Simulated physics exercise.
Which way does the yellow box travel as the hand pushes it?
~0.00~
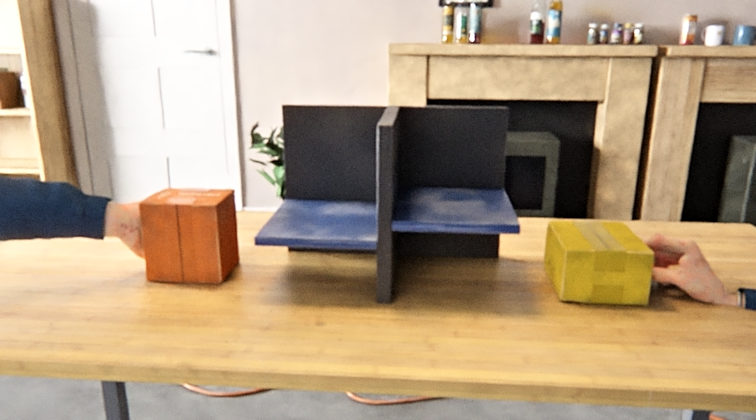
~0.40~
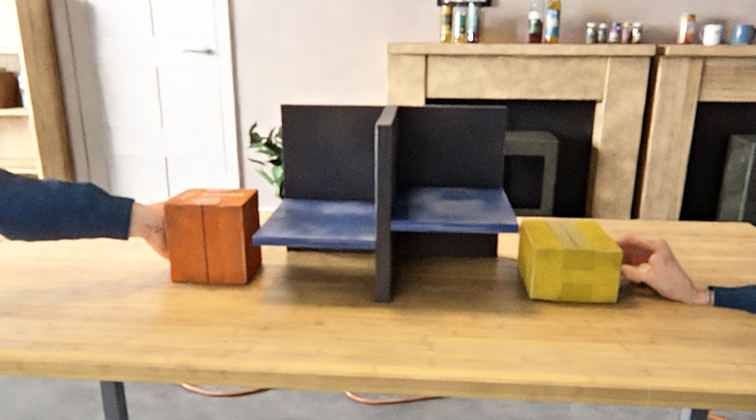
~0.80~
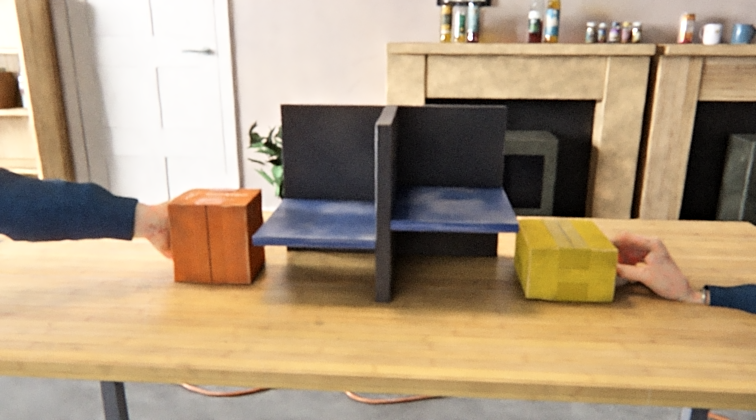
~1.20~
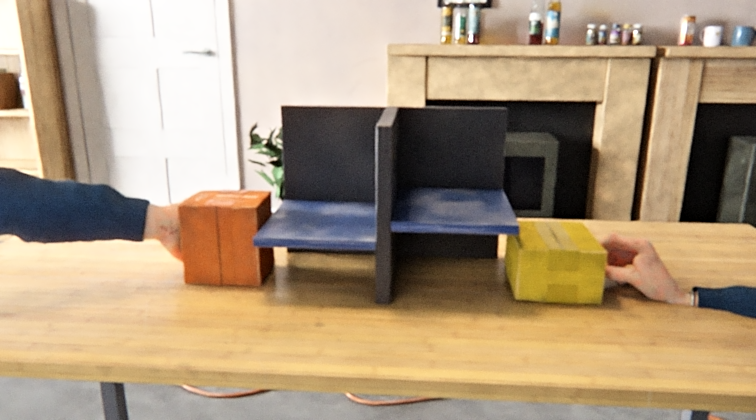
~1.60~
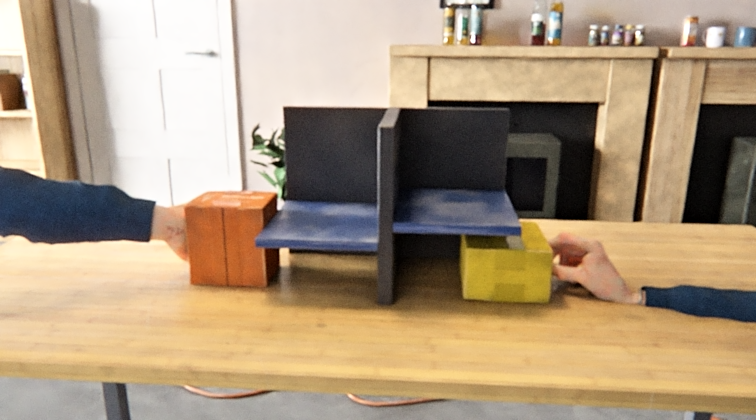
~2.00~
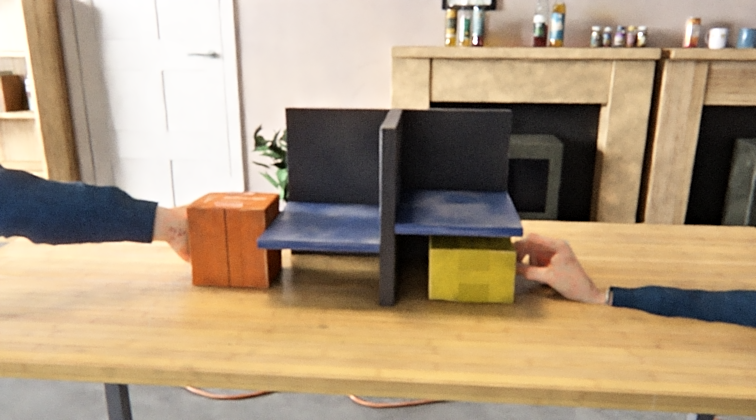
The yellow box moves to the left, going in under the blue shelf on its side of the stand.
On a wooden table, two hands pushed an orange box from the left and a yellow box from the right toward a stand with blue shelves; the orange one stopped at the shelf's edge, while the yellow one slid underneath.
